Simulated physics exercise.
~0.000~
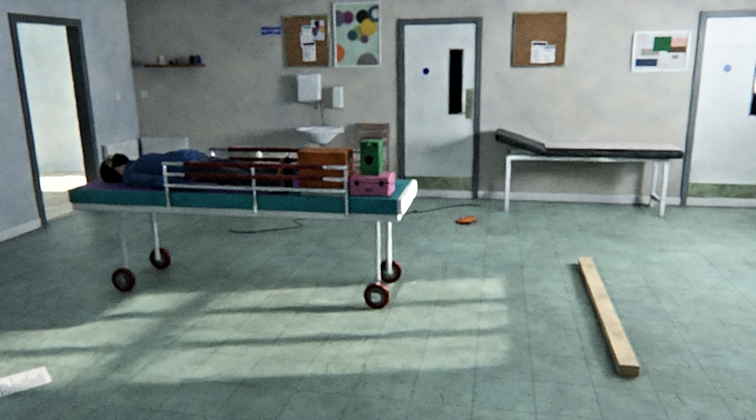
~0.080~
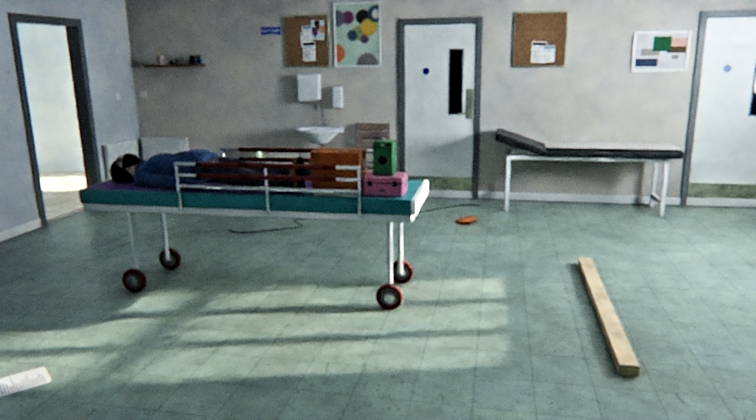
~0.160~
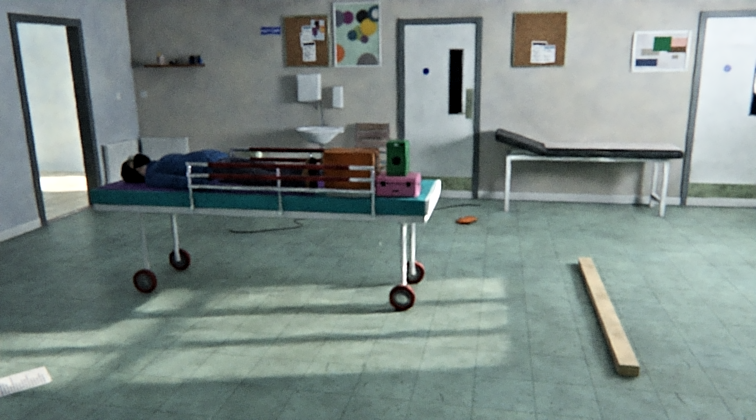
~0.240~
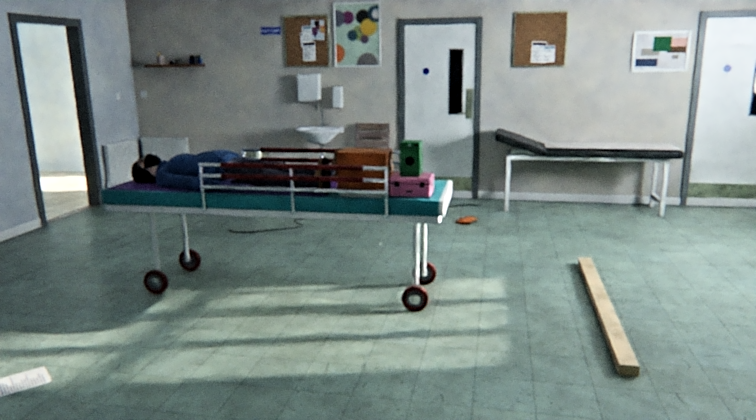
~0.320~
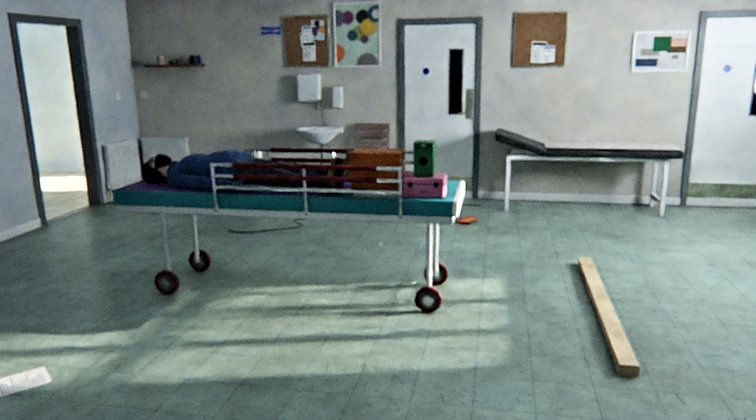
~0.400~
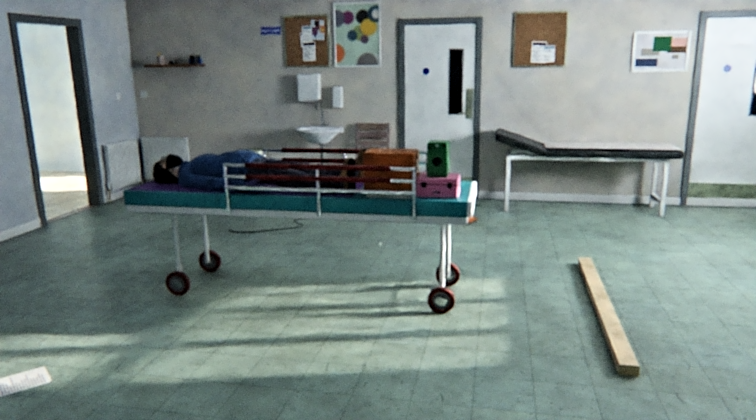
Clinic room, a wheeled trolley carrying a person lying down, an orange bag and a green-and-pink stack rolling steadily right.
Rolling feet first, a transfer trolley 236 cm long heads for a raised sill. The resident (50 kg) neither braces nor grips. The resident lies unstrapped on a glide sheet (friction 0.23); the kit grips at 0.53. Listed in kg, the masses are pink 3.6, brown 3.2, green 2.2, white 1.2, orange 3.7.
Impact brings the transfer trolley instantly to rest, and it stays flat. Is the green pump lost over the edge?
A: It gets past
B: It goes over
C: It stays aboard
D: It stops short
Answer: C.
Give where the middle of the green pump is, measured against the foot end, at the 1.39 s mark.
Measured short of the mark: Approx. 10 cm.
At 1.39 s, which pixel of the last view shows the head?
Somewhere about (306, 175) in the last picture.
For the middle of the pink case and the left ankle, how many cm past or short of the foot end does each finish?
Measured at the end, the pink case is 10 cm short and the left ankle is 60 cm short.
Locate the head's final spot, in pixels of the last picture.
It comes to rest near pixel (320, 175).
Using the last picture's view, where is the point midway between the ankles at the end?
At about (520, 184).
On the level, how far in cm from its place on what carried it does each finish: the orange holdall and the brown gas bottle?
Lab note: Orange holdall shifted 15, brown gas bottle shifted 10.
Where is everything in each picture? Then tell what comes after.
The first frame shows green pump (371, 157), orange holdall (327, 168), left ankle (299, 173); 135 cm still to roll.
The second frame shows green pump (385, 158), orange holdall (339, 168), left ankle (310, 173); 126 cm still to roll.
The third frame shows green pump (398, 158), orange holdall (352, 168), left ankle (321, 173); 117 cm still to roll.
The fourth frame shows green pump (411, 158), orange holdall (365, 168), left ankle (333, 173); 109 cm still to roll.
The fifth frame shows green pump (425, 158), orange holdall (378, 169), left ankle (345, 174); 100 cm still to roll.
The sixth frame shows green pump (438, 159), orange holdall (392, 169), left ankle (356, 174); 91 cm still to roll. Speed about 1.1 m/s.
Contact comes at 1.24 s.
After 1.39 s the green pump is 11 cm short of the foot end, tilted 0°, near (608, 162) in the last picture's view.
After 1.64 s the green pump is 7 cm short of the foot end, tilted 0°, near (616, 162) in the last picture's view; the orange holdall 39 cm short of the foot end, tilted 0°.
After 1.94 s the green pump is 7 cm short of the foot end, tilted 0°, near (616, 162) in the last picture's view.
Final state at 2.1 s, pink case stays on; brown gas bottle stays on; green pump stays on; white folder stays on; orange holdall stays on; left ankle stops short of the foot end.
